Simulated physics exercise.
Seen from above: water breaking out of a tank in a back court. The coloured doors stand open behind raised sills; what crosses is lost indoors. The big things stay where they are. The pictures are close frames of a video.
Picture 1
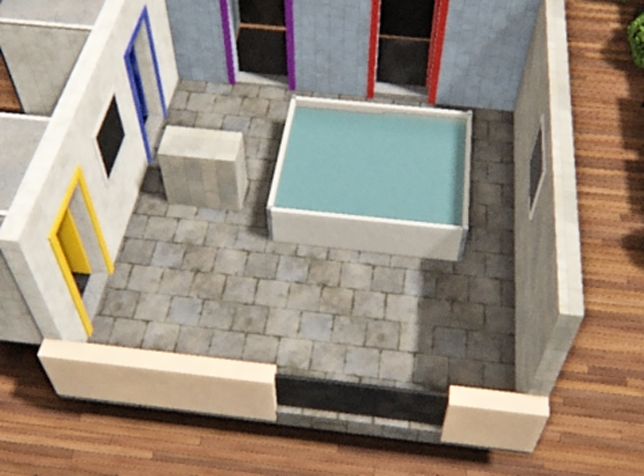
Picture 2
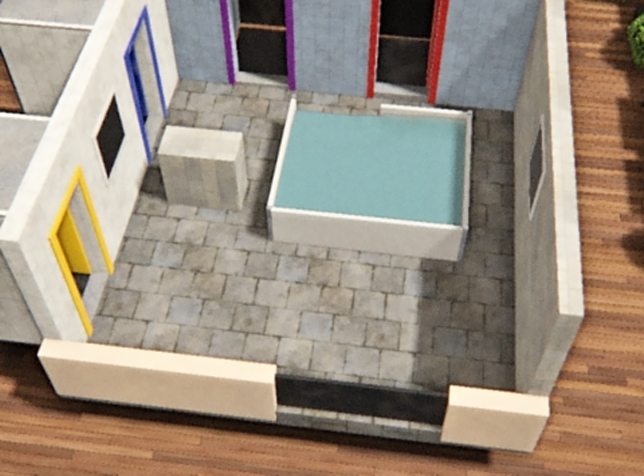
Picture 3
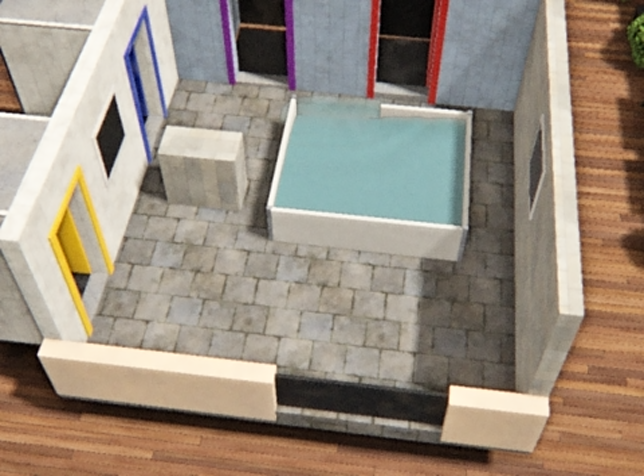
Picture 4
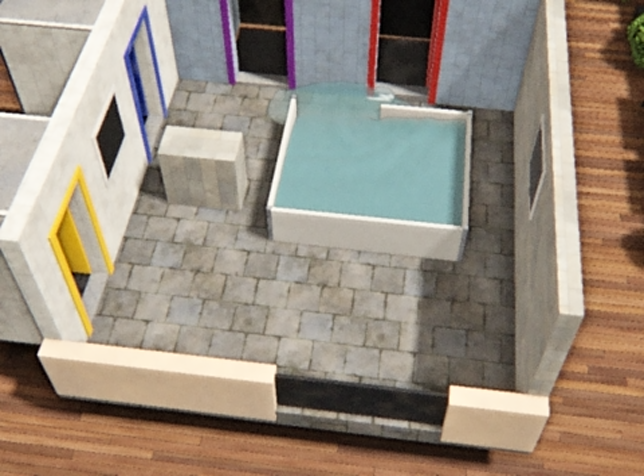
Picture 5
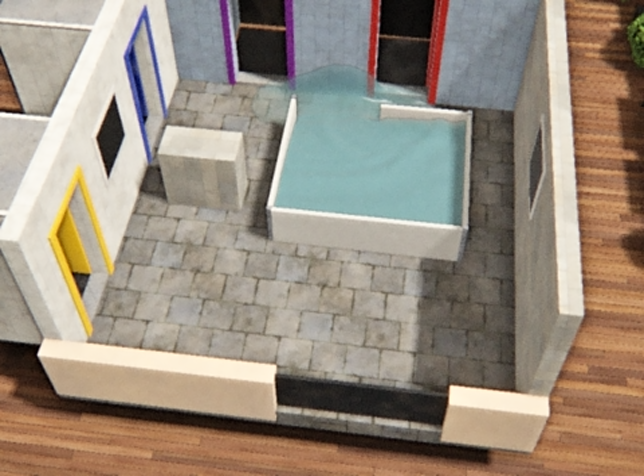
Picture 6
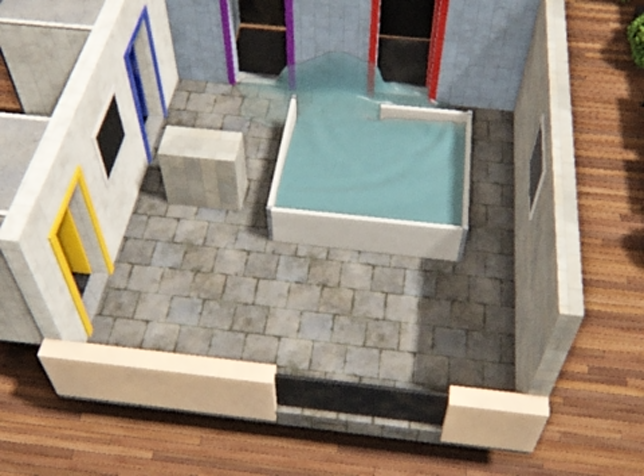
At first, still blue-green water fills a white-walled tank in a paved court with coloured doorways. Part of the tank's far wall is then gone, and water pushes out through the gap, spreading in a small, rippling bulge toward the back wall between the purple and red doorways.
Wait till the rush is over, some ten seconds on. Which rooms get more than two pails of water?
In the end: The purple door floods; the red door floods; the blue door floods; the yellow door holds within the limit.
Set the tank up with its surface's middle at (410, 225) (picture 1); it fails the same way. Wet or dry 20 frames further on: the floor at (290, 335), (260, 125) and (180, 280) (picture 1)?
In that order: Not flooded, under water, free of water.
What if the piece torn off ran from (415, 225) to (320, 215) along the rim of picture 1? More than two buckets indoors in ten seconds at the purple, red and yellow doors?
The purple door takes more, the red door keeps below it, the yellow door is over.
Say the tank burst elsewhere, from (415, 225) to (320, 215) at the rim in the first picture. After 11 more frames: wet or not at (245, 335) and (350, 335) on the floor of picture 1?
In that order: Flooded, under water.
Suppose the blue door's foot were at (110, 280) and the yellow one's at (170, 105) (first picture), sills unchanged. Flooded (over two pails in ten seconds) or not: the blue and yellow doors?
Then: The blue door keeps below it; the yellow door lets more in.
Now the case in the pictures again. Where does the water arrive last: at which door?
That is the door marked yellow.
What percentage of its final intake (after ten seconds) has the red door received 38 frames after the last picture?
Some 95 per cent.
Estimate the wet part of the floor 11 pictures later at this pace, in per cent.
Some 30 per cent.
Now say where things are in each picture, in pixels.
In the first picture, still water in the tank at (374, 163).
In the second picture, water pours out on the tank's far side and has run to a hidden place.
In the third picture, water pours out on the tank's far side and has run to a hidden place.
In the fourth picture, the front is at (283, 93), out from the gap on the tank's far side.
In the fifth picture, the front is at (262, 89), out from the gap on the tank's far side.
In the sixth picture, water pours out on the tank's far side and has run to (452, 107).
A moment on, water covers 20 % of the floor; the purple door under two buckets in, the red door over two buckets in, the blue door not reached, the yellow door not reached.
Next, water covers 30 % of the floor; the purple door over two buckets in, the red door far over two buckets in, the blue door under two buckets in, the yellow door not reached.
Then, water covers 55 % of the floor; the purple door far over two buckets in, the red door far over two buckets in, the blue door over two buckets in, the yellow door wet at the sill, nothing in.
Later, water covers 90 % of the floor; the purple door far over two buckets in, the red door far over two buckets in, the blue door far over two buckets in, the yellow door wet at the sill, nothing in.
In the end, water covers 100 % of the floor; the purple door far over two buckets in, the red door far over two buckets in, the blue door far over two buckets in, the yellow door wet at the sill, nothing in.
